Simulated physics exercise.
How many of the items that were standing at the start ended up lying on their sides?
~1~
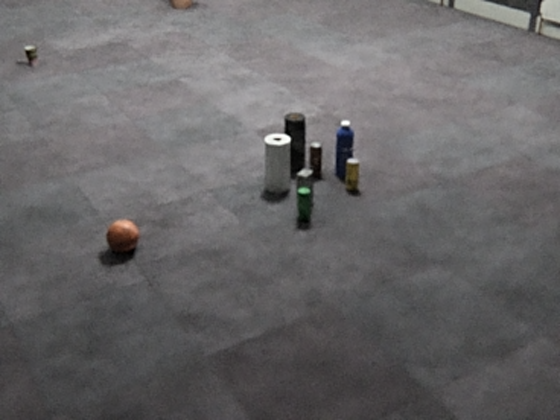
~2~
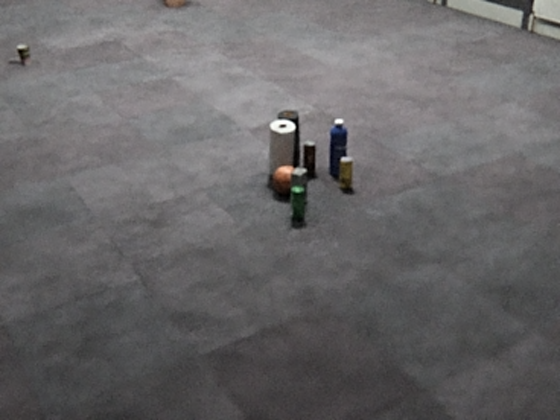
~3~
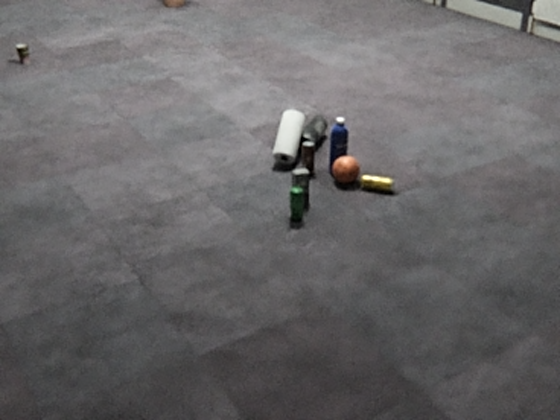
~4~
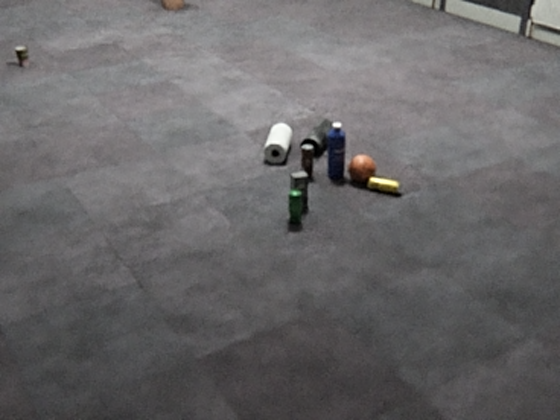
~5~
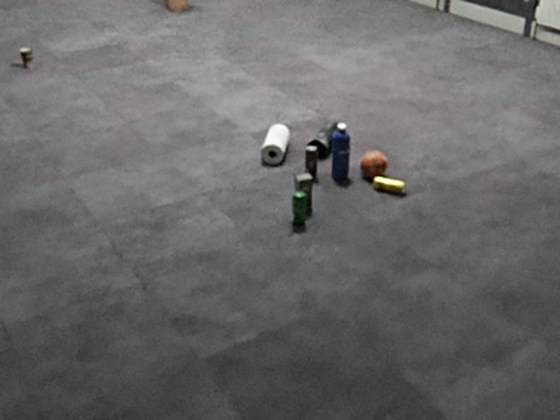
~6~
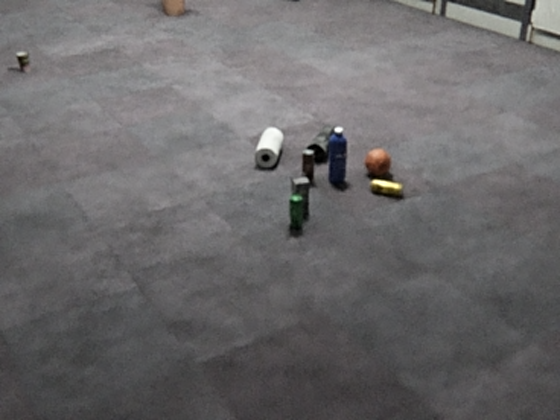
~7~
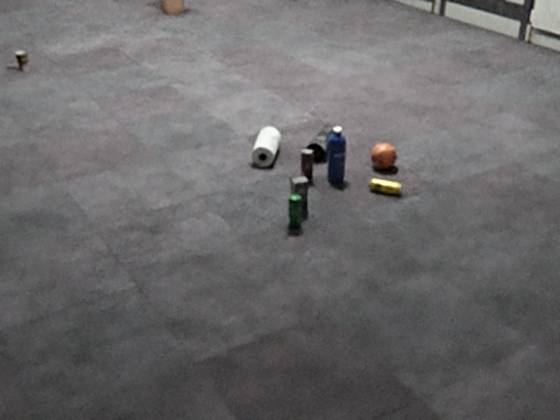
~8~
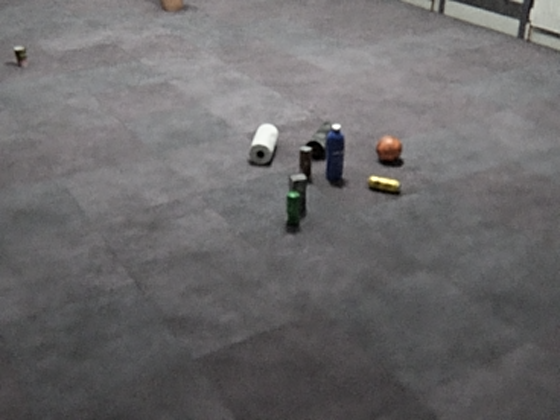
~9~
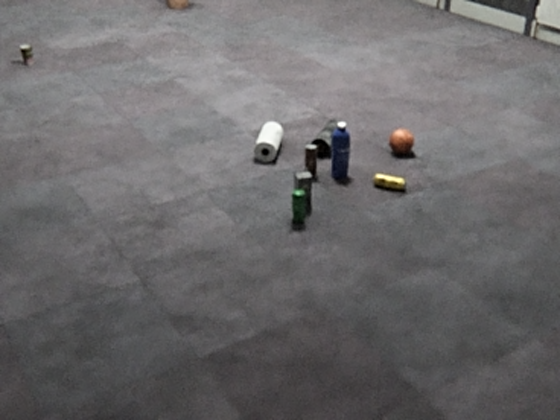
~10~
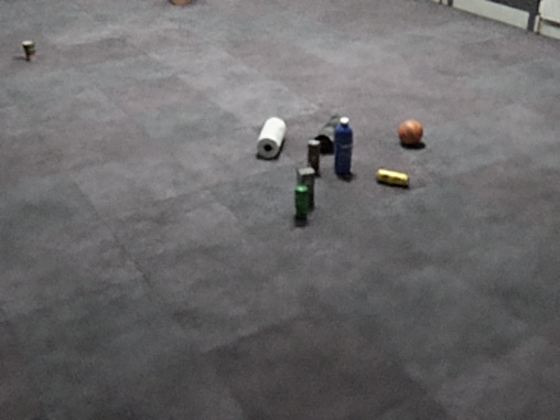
Three of them ended up on their sides, namely the white roll, the black roll and the yellow can.
